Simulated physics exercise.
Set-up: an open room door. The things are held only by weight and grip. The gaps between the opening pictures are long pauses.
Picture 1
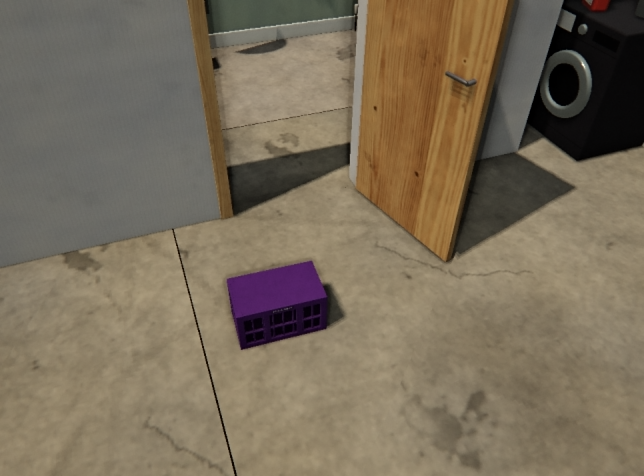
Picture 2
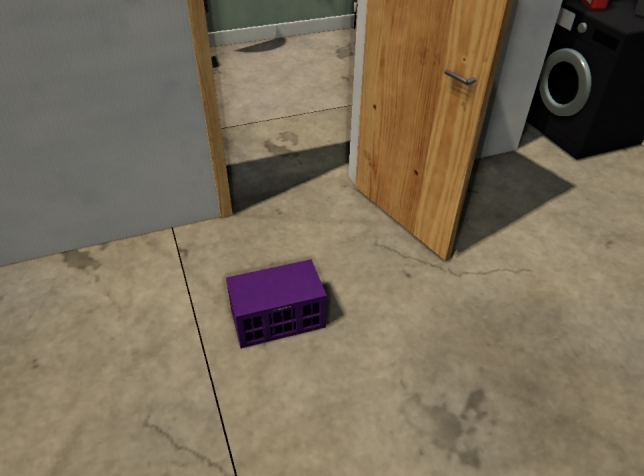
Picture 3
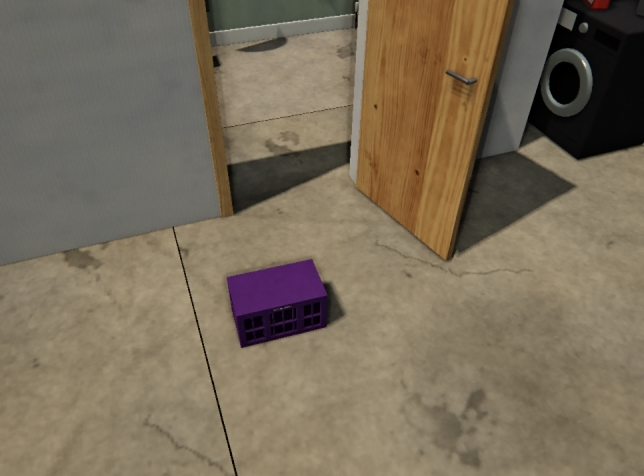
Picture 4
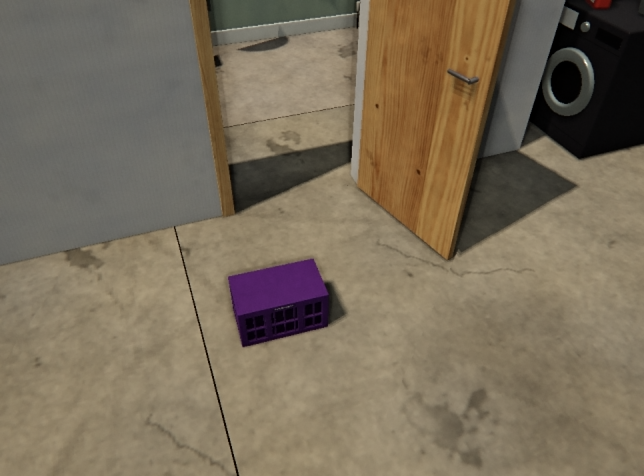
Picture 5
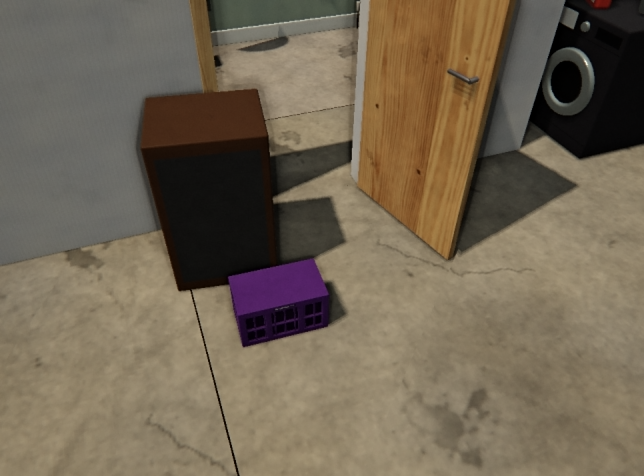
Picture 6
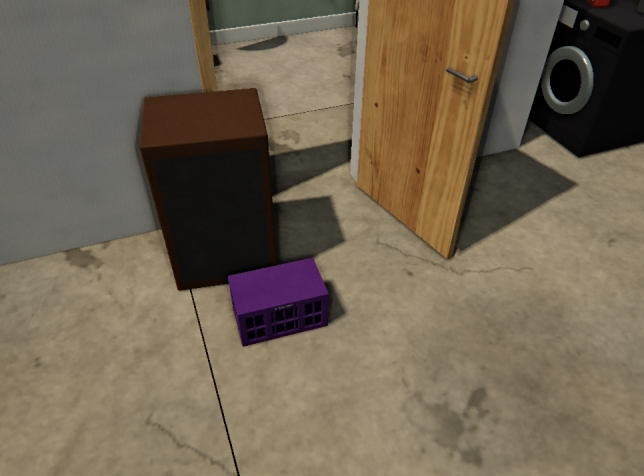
A tall brown box with a dark front suddenly appeared behind the purple crate, partly blocking the doorway, after a long stretch in which the crate and the wide-open wooden door stayed practically still.
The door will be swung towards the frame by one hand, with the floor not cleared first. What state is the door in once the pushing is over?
The door is held back.
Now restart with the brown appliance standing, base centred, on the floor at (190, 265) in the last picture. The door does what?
It then comes fully to.
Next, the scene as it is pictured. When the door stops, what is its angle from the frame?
Roughly 30°.
Then, 0.80 s on from there, door at 78°.
Then, 1.30 s on from there, door at 52°.
In the end, door at 32°; both unmoved. At the end, from the last picture's camera, brown appliance near (215, 193).
